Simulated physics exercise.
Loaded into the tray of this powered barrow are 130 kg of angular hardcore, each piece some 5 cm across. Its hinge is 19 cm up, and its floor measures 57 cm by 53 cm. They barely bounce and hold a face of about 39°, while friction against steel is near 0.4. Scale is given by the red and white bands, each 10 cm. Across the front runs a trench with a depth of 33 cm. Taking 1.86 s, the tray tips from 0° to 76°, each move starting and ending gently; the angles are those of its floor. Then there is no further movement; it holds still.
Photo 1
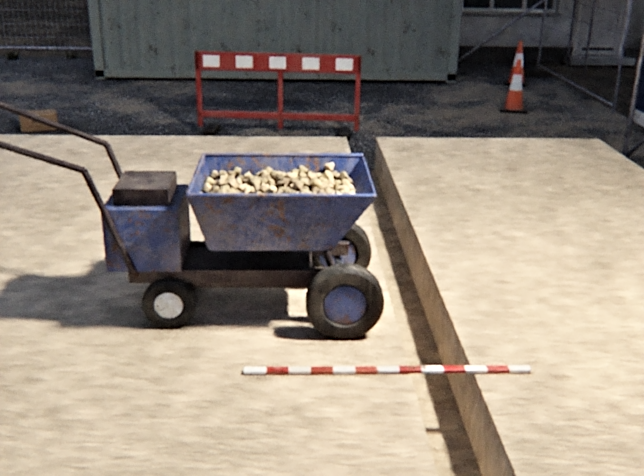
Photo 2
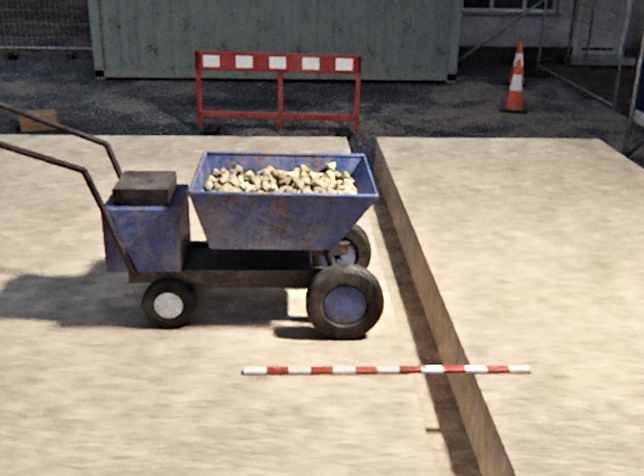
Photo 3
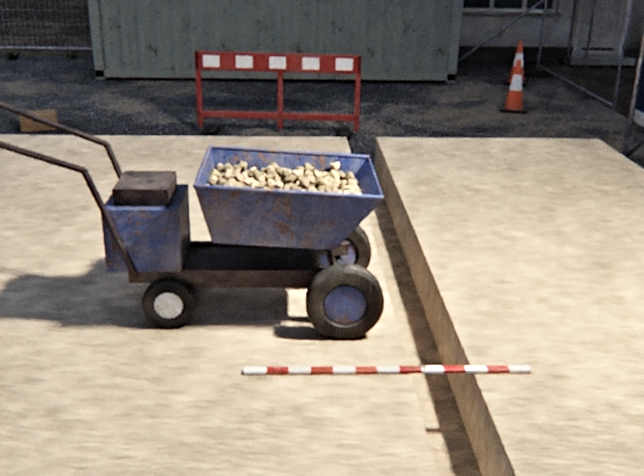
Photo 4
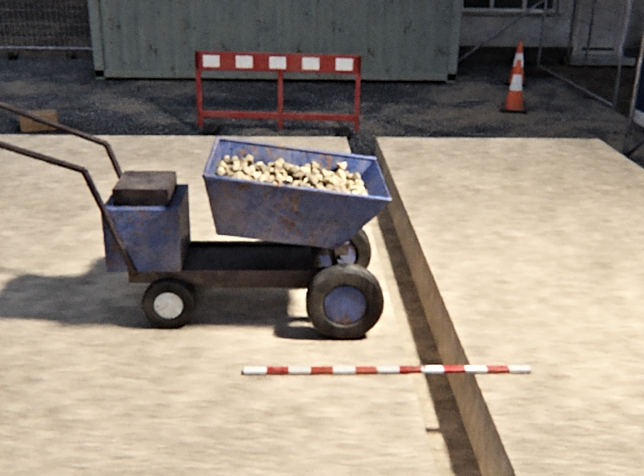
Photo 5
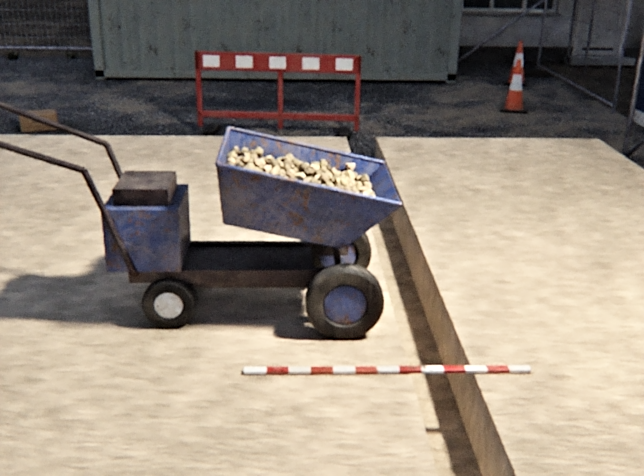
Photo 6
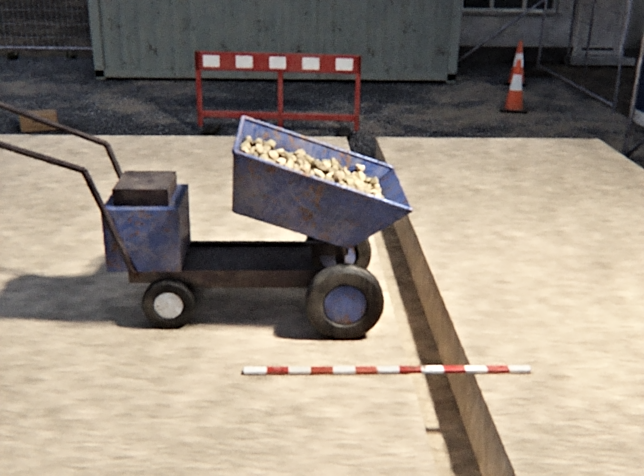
A blue tray full of pale stones on a small powered barrow slowly tilted toward the right, its left side rising beside a trench, while the barrow's wheels stayed still and the stones remained inside.
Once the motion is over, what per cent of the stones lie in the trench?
15 %.
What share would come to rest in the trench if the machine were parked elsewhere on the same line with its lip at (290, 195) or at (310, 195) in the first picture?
First place roughly 85%, second roughly 90%.
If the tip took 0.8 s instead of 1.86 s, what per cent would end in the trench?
Then some 15 per cent would.
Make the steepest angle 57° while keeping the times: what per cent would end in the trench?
I'd guess some 0 in a hundred.
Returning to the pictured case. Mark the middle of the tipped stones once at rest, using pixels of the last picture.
Roughly at (483, 301).
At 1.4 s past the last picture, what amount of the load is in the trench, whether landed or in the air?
By then, around 0 percent.
Then, 0.8 s after the last picture the floor is at 64°, 100 % in the tray; the foremost stones are at (457, 257).
Then, 1.4 s after the last picture the floor is at 76°, 67 % in the tray, 33 % past the trench; the foremost stones are at (533, 300).
Then, 1.7 s after the last picture the floor is at 76°, 38 % in the tray, 1 % in the trench, 61 % past the trench; the foremost stones are at (592, 318).
Then, 3.7 s after the last picture the floor is at 76°, 19 % in the tray, 15 % in the trench, 67 % past the trench; the foremost stones are at (596, 308).
